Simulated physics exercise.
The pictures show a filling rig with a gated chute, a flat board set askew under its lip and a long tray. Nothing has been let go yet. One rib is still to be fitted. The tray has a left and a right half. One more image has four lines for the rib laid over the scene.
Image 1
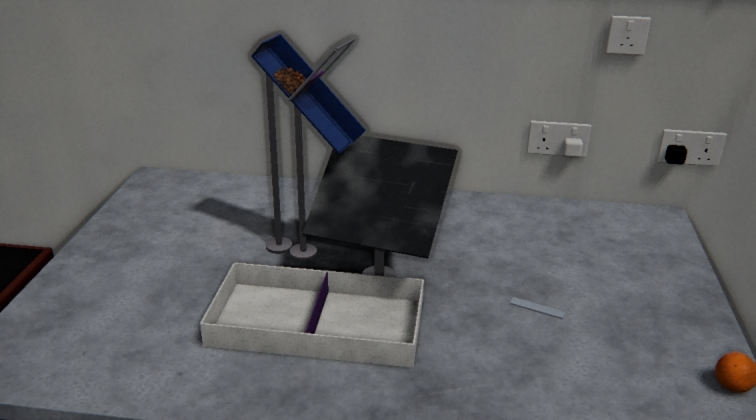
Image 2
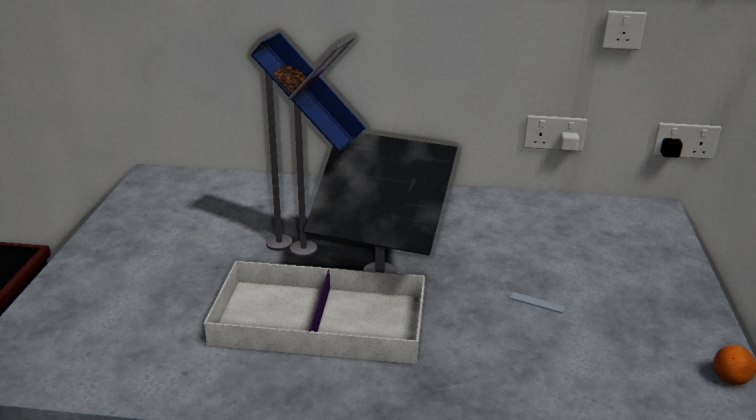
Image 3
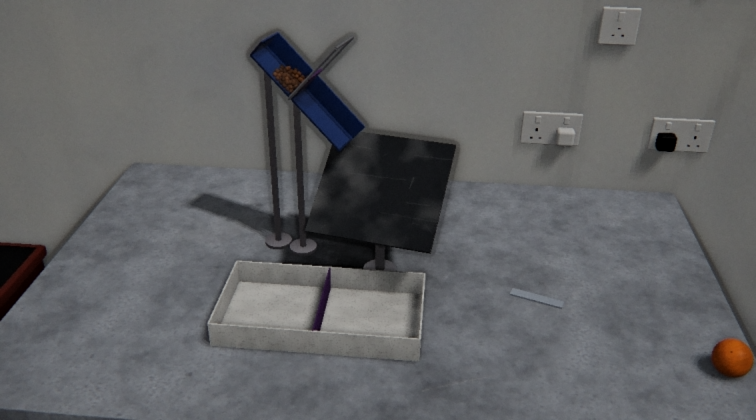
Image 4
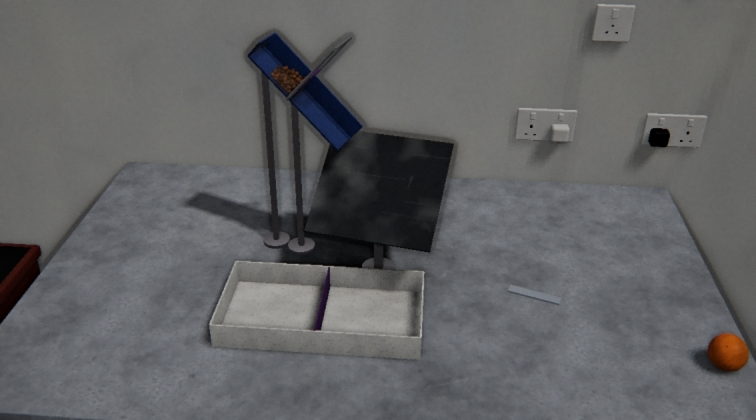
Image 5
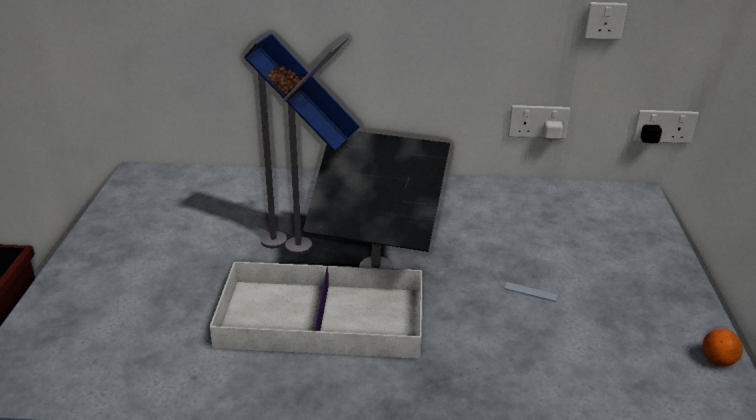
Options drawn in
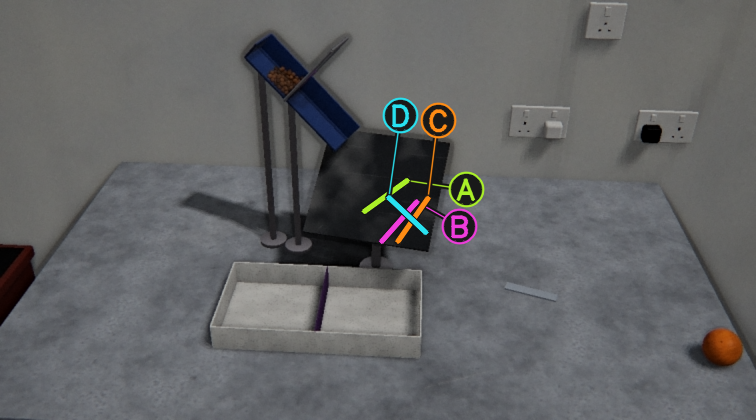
In this clip, a blue chute on thin posts holds small orange-brown pieces behind a raised gate, above a tilted dark board and a pale divided tray; the objects stay still while the view shifts slightly.
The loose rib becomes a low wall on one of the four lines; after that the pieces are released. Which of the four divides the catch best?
Use line A.
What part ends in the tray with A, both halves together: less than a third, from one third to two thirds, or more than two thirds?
Line A gives more than two thirds.
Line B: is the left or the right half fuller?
The right half.
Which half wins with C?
Right.
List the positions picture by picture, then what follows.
The first picture shows load behind the gate (292, 80), cereal balls; lip of the chute (346, 148), sloping fairly steeply.
The second picture shows middle of the board (381, 189), tilted fairly steeply; middle of its low edge (365, 243); of its high edge (396, 138).
The third picture shows front corners of the tray (208, 324) and (420, 339); front end of its middle wall (313, 331); gate still shut (313, 76).
The fourth picture shows middle of the load (289, 78); lip (344, 145).
The fifth picture shows middle of the load (286, 79); lip (342, 145).
On the marked copy, line A from (407, 180) to (364, 211); line B from (416, 201) to (381, 241); line C from (427, 198) to (398, 241); line D from (388, 197) to (425, 232).
Choosing A, of what is caught, roughly two thirds in the left half, roughly a third in the right.
Choosing B, of what is caught, just a few in the left half, almost all in the right.
Choosing C, of what is caught, not one piece in the left half, every piece in the right.
Choosing D, of what is caught, not one piece in the left half, every piece in the right.
